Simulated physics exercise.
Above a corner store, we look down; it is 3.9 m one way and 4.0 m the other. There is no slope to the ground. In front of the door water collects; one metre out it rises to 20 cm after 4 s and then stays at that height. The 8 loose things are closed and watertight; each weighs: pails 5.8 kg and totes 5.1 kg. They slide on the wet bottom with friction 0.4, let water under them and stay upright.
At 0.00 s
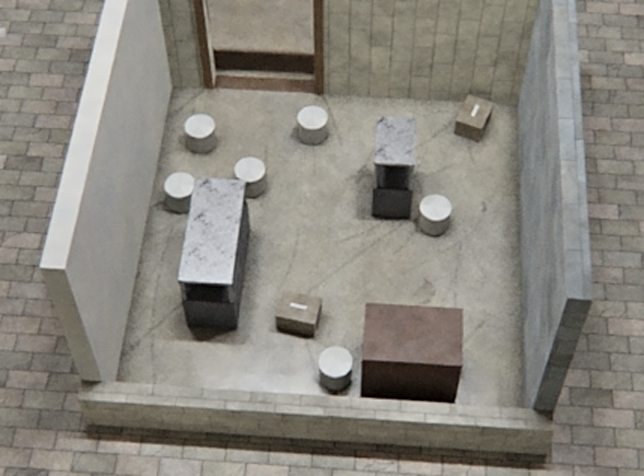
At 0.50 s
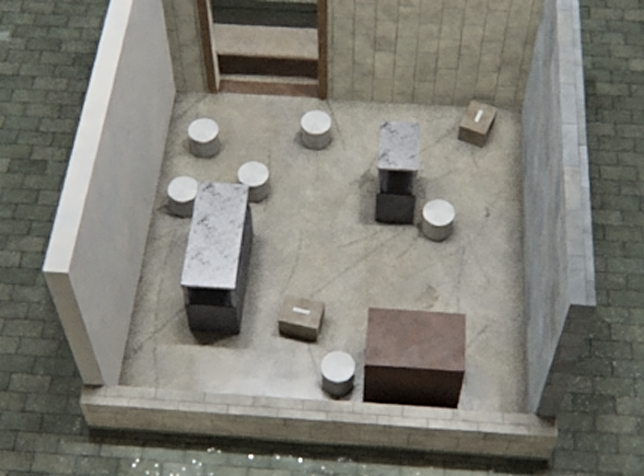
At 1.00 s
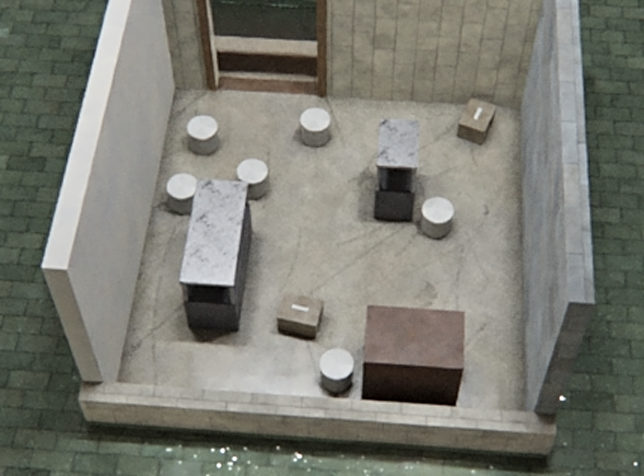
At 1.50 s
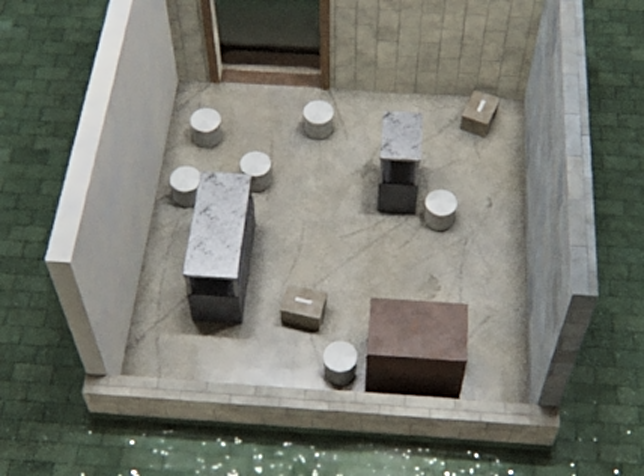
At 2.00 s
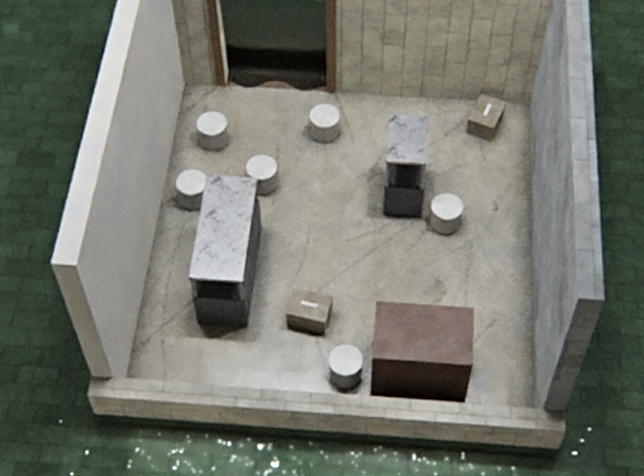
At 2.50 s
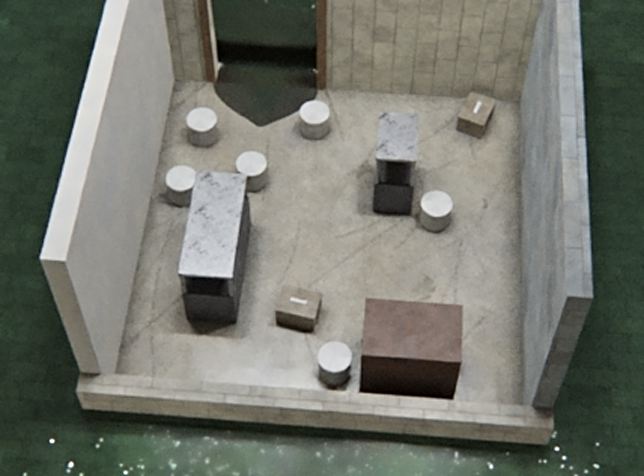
The video shows a small open-topped room with white cylinders, counters and boxes seen from above as dark green water rises over the paving outside, then spreads a short way through the doorway onto the floor; the objects stay put.
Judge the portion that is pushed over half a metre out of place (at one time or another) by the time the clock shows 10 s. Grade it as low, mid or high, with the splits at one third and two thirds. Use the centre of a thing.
Grade: Mid, one to two thirds.
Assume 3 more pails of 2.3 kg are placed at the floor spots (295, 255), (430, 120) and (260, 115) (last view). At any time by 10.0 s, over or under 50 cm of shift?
One by one, in that order: Above it, below it, above it.
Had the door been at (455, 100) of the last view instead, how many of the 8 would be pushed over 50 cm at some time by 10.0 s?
Then 3.
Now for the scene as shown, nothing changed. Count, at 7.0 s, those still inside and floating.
At that moment 1.
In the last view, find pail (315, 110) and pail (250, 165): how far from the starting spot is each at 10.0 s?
They sit 60 cm and 200 cm away, in the order given.
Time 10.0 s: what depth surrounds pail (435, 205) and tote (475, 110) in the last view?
About 3 and 5 cm.
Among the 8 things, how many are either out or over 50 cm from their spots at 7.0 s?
My count gives 5.
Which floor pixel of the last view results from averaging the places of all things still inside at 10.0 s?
Around (341, 285).
After 3.5 s 0 of 8 are over 50 cm from their spots; 0 afloat.
After 4.5 s 0 of 8 are over 50 cm from their spots; 0 afloat.
After 7.0 s 5 of 8 are over 50 cm from their spots; 1 afloat.
After 10.0 s 5 of 8 are over 50 cm from their spots, and 5 have been at some point; 6 afloat.
